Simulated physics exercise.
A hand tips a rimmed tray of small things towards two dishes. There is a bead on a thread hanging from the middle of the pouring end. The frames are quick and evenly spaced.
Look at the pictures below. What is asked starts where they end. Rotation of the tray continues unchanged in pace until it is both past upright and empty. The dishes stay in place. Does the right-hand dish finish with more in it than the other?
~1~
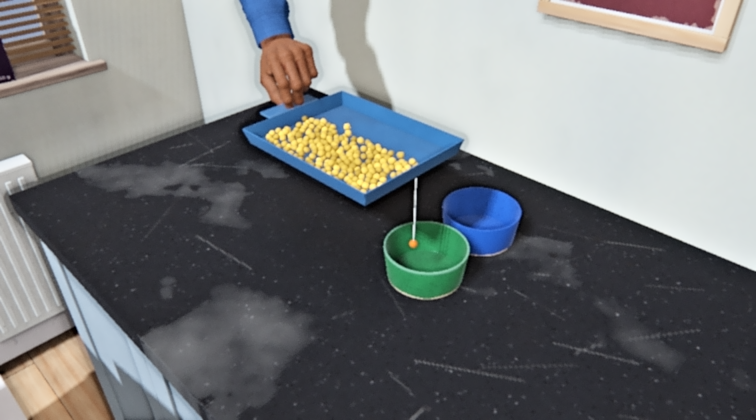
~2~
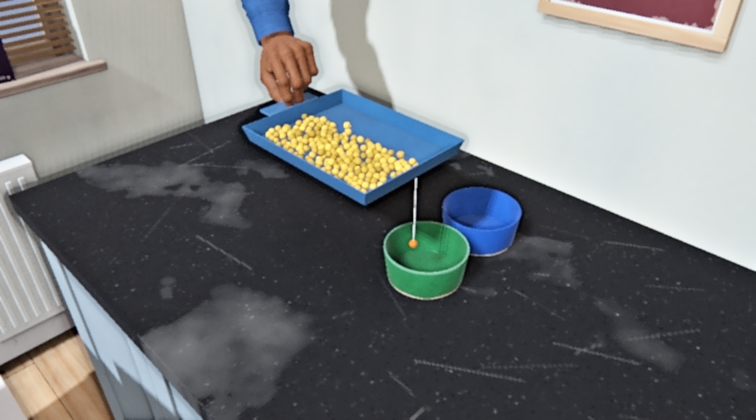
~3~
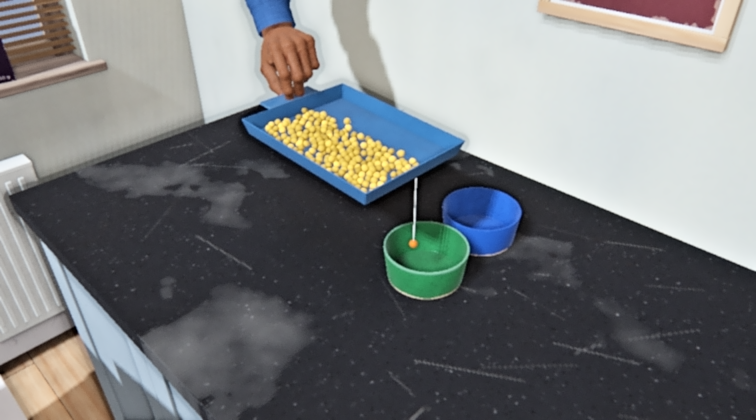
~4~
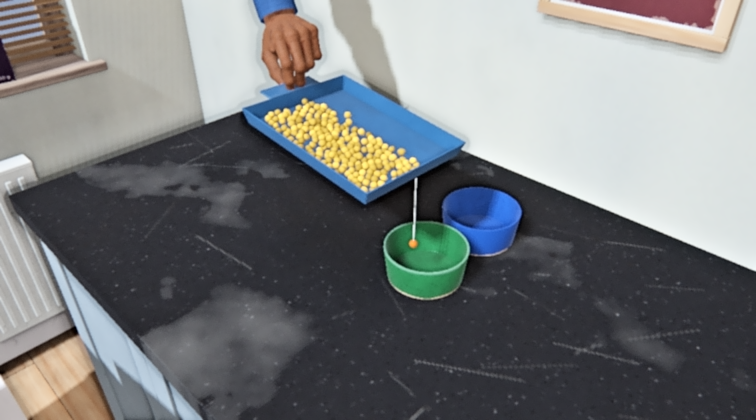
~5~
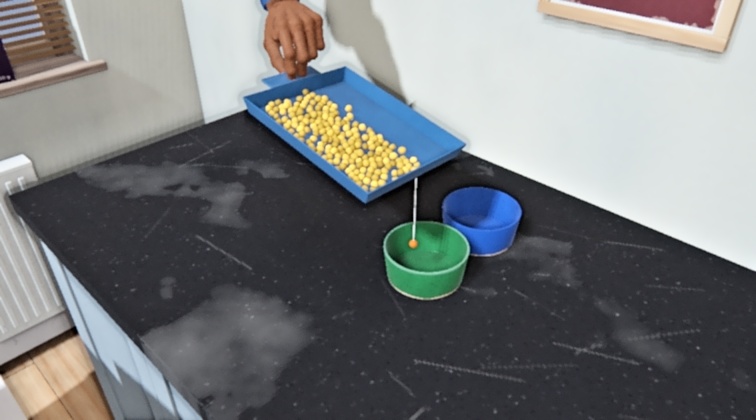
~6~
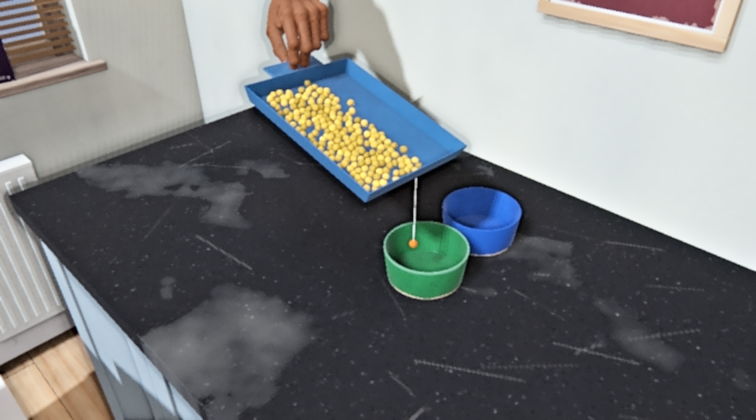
No.
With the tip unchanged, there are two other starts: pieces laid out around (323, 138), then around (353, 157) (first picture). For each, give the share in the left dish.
Roughly 40 % and then 30 %.
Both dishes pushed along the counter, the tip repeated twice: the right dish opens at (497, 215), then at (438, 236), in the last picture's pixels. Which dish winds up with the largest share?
The dish to the left, then the dish to the right.
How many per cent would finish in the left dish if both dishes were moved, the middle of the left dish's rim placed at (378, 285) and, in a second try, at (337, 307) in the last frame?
I'd say about 0 percent, followed by about 0 percent.
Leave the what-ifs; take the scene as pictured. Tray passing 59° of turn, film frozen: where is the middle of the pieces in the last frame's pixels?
Check around (411, 150) in the last picture.
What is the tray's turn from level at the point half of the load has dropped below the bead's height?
Around 100°, give or take.
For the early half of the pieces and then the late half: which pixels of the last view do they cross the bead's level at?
For the early half I get (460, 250), and for the late half (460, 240).
Soon, tray tipped steeply; nearly all on the tray; a stray few in the air.
A while on, tray tipped right over; about a third on the tray; a small part in the left dish; a stray few in the right dish; a small part outside both; about a third in the air.
Towards the end, tray tipped past a quarter turn; about a third in the left dish; a small part in the right dish; about half outside both.
Finally, tray tipped past a quarter turn; about a third in the left dish; a small part in the right dish; about half outside both.
